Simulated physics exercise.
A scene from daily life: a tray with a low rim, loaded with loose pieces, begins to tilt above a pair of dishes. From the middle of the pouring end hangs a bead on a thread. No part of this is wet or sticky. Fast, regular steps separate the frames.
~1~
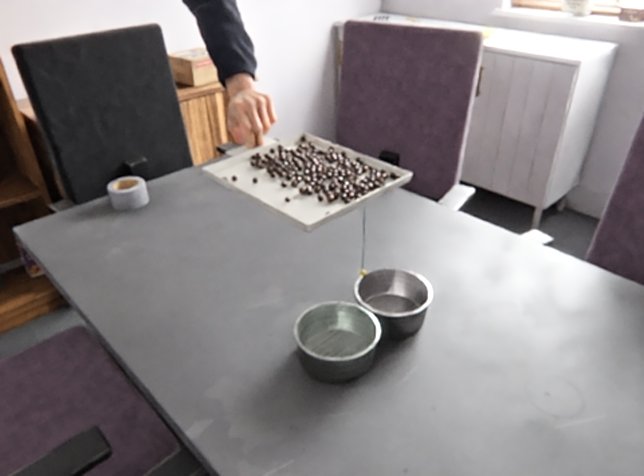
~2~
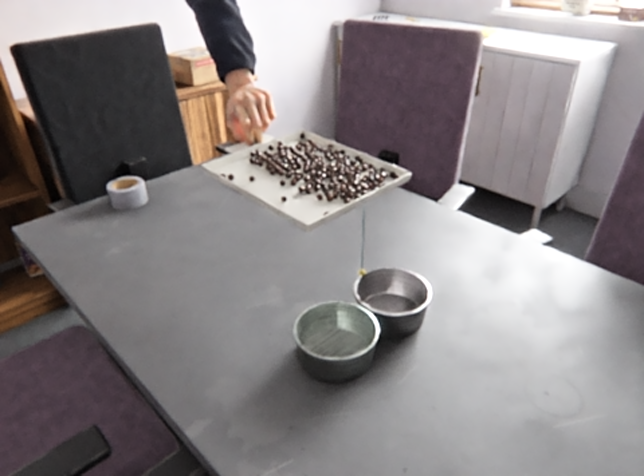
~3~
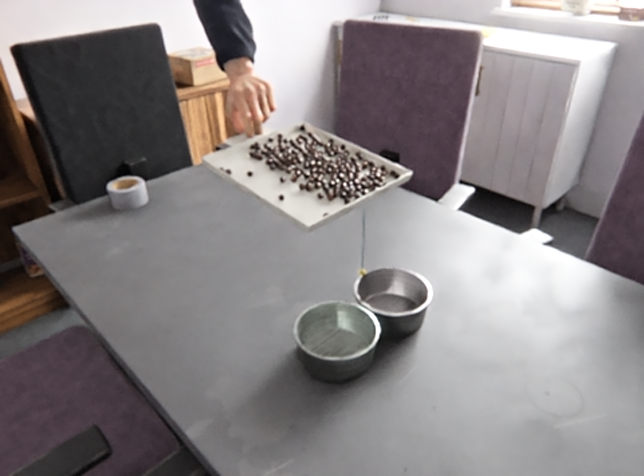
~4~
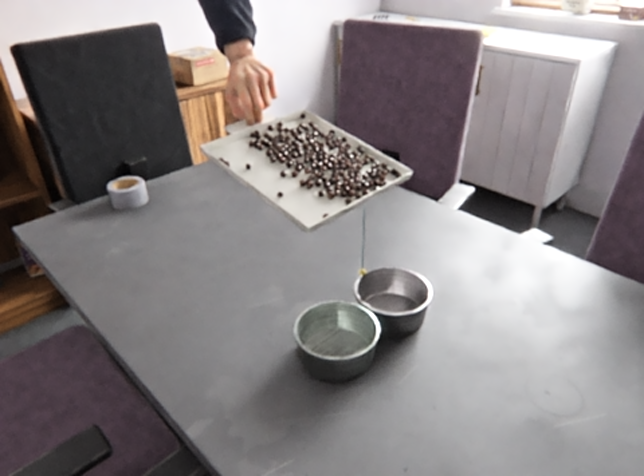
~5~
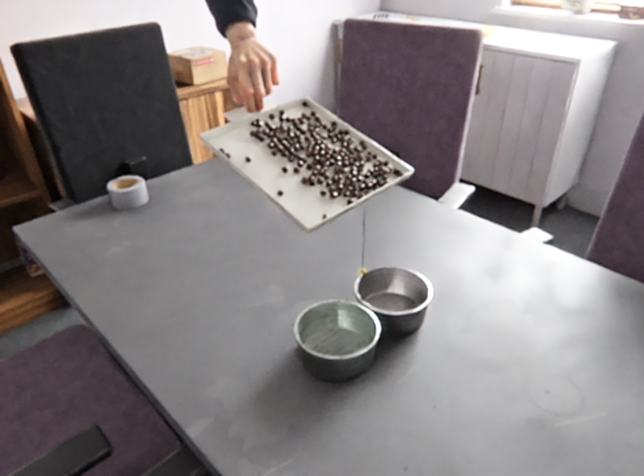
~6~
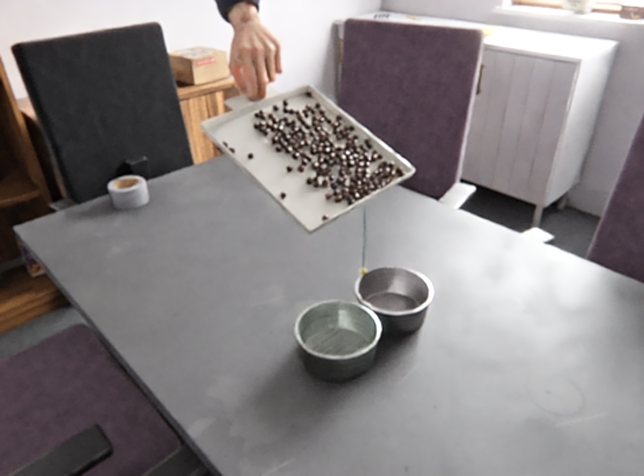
Tray of small dark brown balls tilting gradually as a hand raises its far end above two round metal dishes on a grey table.
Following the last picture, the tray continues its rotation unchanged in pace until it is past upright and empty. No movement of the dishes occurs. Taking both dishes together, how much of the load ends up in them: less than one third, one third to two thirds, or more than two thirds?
More than two thirds.
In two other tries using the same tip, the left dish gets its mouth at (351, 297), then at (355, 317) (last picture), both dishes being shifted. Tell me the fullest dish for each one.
In turn: The dish on the left-hand side, then the dish on the left-hand side.
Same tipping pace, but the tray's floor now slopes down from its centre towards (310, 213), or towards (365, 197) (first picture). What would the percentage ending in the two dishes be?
Somewhere close to 50 % the first time, 50 % the second.
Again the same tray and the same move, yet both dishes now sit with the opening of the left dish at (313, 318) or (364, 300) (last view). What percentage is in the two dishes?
Trial 1 70%, trial 2 60%.
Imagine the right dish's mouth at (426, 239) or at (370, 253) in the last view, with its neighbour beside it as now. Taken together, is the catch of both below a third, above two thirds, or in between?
Try one: Under a third; try two: Less than a third.
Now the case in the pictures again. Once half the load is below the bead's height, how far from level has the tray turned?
About 90°.
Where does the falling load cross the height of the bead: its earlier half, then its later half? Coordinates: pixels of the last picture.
Early-half point (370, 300); late-half point (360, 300).
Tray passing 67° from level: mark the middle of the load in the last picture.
Close to (357, 206).
Soon after the last picture, tray tipped steeply; about two thirds on the tray; a small part in the left dish; a small part in the right dish; a stray few outside both; about a quarter in the air.
A little later, tray tipped past a quarter turn; a stray few on the tray; about a third in the left dish; about a third in the right dish; a small part outside both; a small part in the air.
Later still, tray tipped past a quarter turn; about half in the left dish; about half in the right dish; a small part outside both.
By the end, tray tipped past a quarter turn; about half in the left dish; about half in the right dish; a small part outside both.
